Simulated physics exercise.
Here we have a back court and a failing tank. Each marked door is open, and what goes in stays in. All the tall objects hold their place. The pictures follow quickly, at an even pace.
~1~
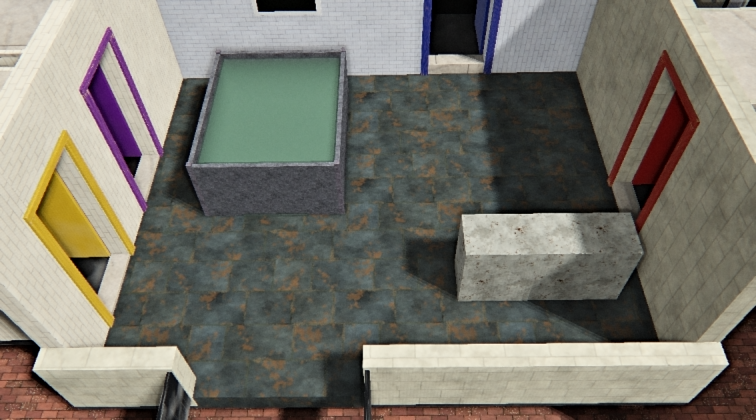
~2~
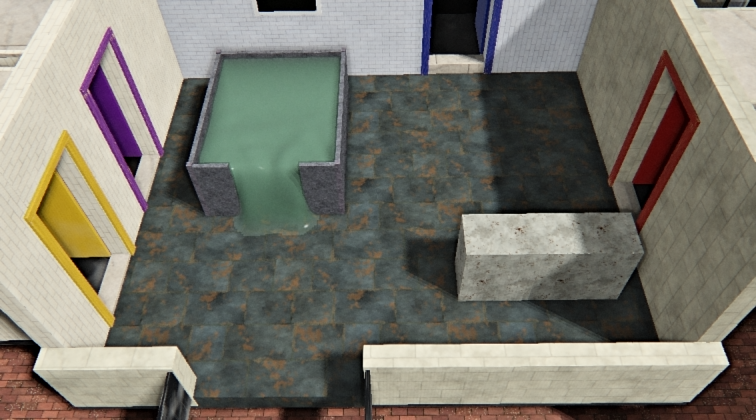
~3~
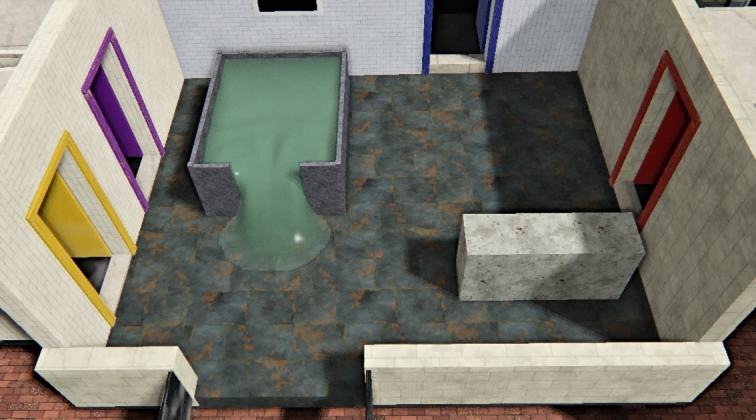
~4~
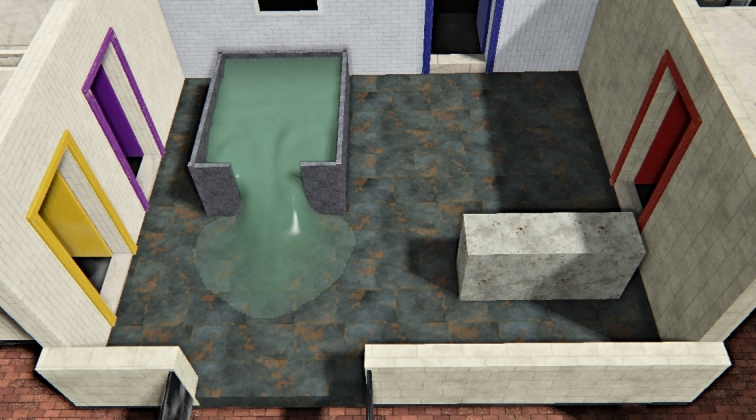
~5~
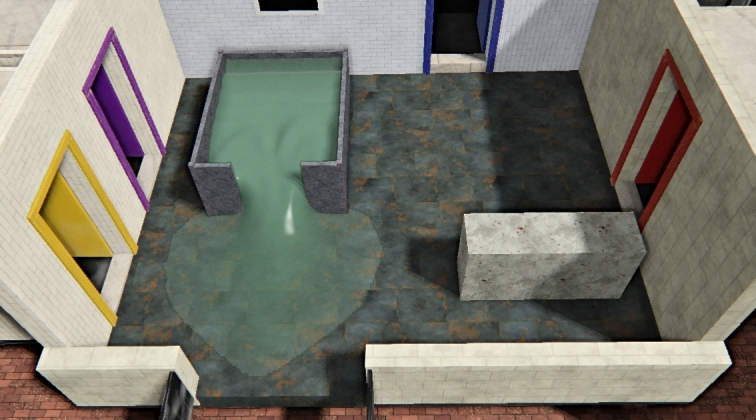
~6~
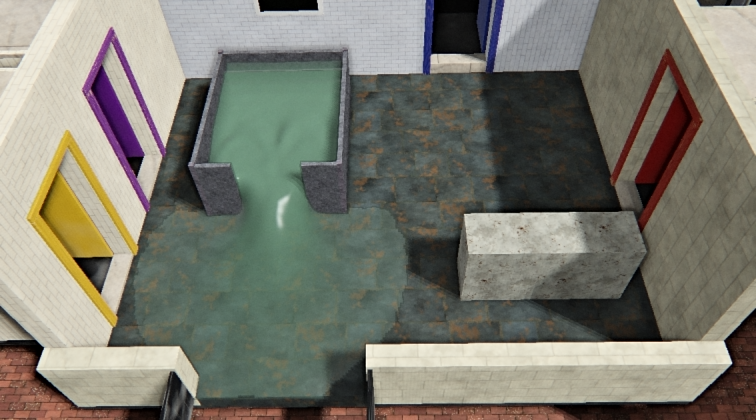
A stone tank opens at its front, and green water pours out and spreads across the courtyard floor.
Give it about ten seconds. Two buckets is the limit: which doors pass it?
In the end: The red door stays under that; the yellow door takes more than that; the blue door stays under that; the purple door stays under that.
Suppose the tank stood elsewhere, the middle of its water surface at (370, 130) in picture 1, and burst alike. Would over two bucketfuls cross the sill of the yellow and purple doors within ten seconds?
My reading: Yellow door takes less, purple door keeps below it.
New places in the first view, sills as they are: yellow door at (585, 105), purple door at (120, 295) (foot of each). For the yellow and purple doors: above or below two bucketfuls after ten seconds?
Then: Yellow door holds, purple door takes more.
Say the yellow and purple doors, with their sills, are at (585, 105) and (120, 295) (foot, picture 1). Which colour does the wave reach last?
Last comes the blue one.
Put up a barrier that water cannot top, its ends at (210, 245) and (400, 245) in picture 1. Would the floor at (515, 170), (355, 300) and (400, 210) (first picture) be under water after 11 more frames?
As listed: Awash, free of water, under water.
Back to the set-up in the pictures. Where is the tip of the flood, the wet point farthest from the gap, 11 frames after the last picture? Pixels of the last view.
Around (664, 371).
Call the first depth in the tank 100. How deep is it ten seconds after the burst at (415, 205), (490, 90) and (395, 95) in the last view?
In turn 2, 4 and 2 in a hundred.
A moment on, water covers 30 % of the floor; the red door not reached, the yellow door under two buckets in, the blue door not reached, the purple door not reached.
Next, water covers 35 % of the floor; the red door not reached, the yellow door over two buckets in, the blue door not reached, the purple door not reached.
Then, water covers 45 % of the floor; the red door wet at the sill, nothing in, the yellow door over two buckets in, the blue door not reached, the purple door wet at the sill, nothing in.
Later, water covers 60 % of the floor; the red door wet at the sill, nothing in, the yellow door far over two buckets in, the blue door not reached, the purple door wet at the sill, nothing in.
In the end, water covers 80 % of the floor; the red door wet at the sill, nothing in, the yellow door far over two buckets in, the blue door wet at the sill, nothing in, the purple door wet at the sill, nothing in.
